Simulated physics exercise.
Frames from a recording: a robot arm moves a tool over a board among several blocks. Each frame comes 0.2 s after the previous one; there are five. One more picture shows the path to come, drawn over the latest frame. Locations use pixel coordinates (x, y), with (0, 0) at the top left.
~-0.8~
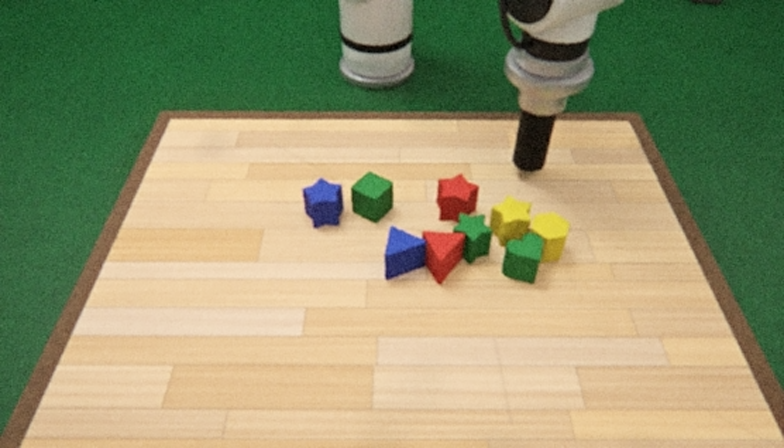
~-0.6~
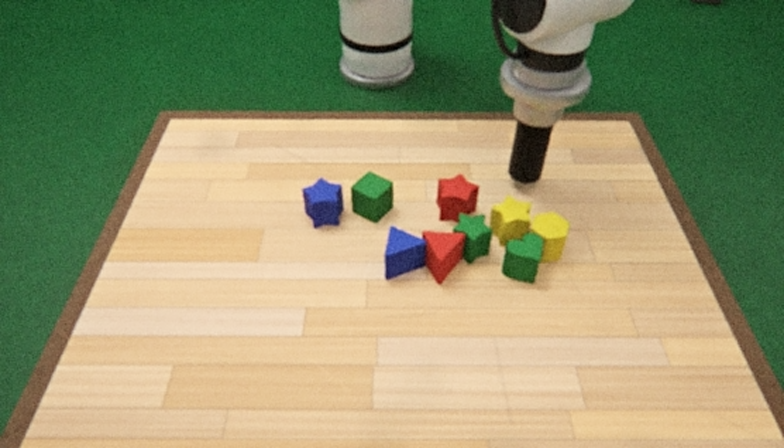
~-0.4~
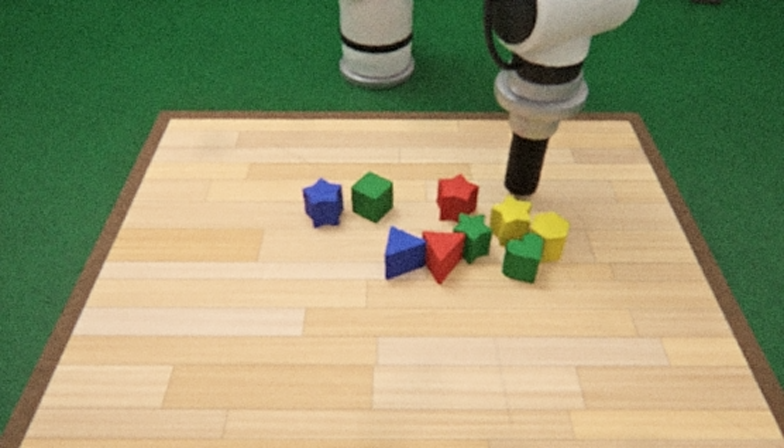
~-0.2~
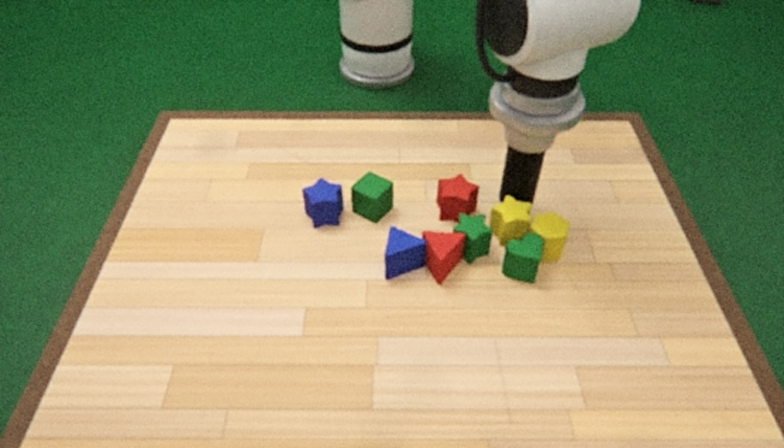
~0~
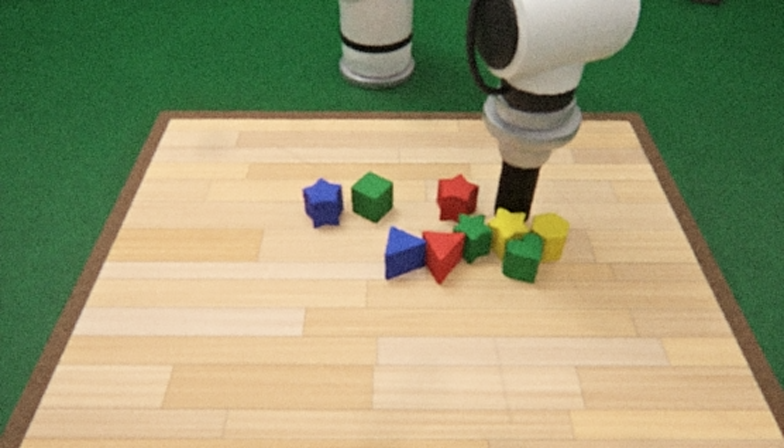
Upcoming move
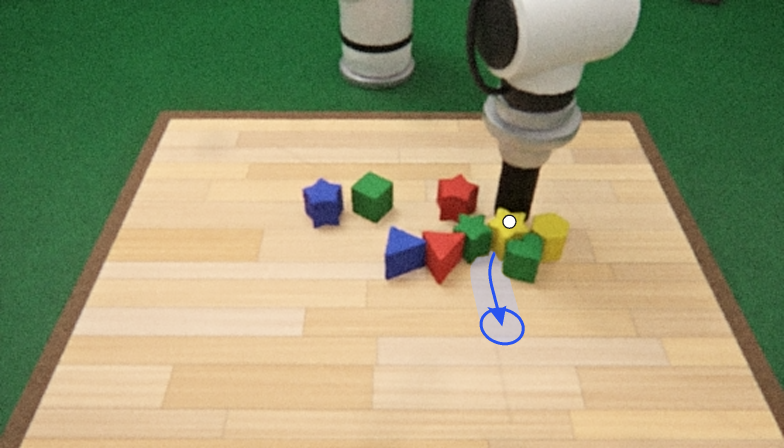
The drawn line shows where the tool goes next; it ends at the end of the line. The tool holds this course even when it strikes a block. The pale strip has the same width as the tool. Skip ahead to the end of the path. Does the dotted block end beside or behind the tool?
I believe not.
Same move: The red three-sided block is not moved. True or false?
False.
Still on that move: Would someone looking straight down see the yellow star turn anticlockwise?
Yes, that is how it ends up.
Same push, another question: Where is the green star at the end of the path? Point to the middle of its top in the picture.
Somewhere near (459, 254).
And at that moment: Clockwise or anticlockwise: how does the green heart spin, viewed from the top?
Looking down: Anticlockwise.
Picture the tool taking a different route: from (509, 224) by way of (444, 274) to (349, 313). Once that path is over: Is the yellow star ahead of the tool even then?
In short: No.
The drawn path runs from (509, 224) via (495, 252) and (492, 287), ending at (502, 326); the dot is on the yellow star.
On the path given first. One third of the way, tool (497, 242); red three-sided block (435, 242), turned 15° anticlockwise; green star (468, 240), turned 65° clockwise; yellow star (508, 254), turned 25° anticlockwise; green heart (537, 272), turned 15° anticlockwise.
Two thirds of the way, tool (494, 276); red three-sided block (426, 244); green star (459, 254), turned 95° clockwise; yellow star (514, 290), turned 35° anticlockwise; green heart (550, 291), turned 55° anticlockwise.
At the end, tool (505, 316); red three-sided block (426, 244); green star (459, 254), turned 100° clockwise; yellow star (532, 331), turned 45° anticlockwise; green heart (555, 301), turned 100° anticlockwise.
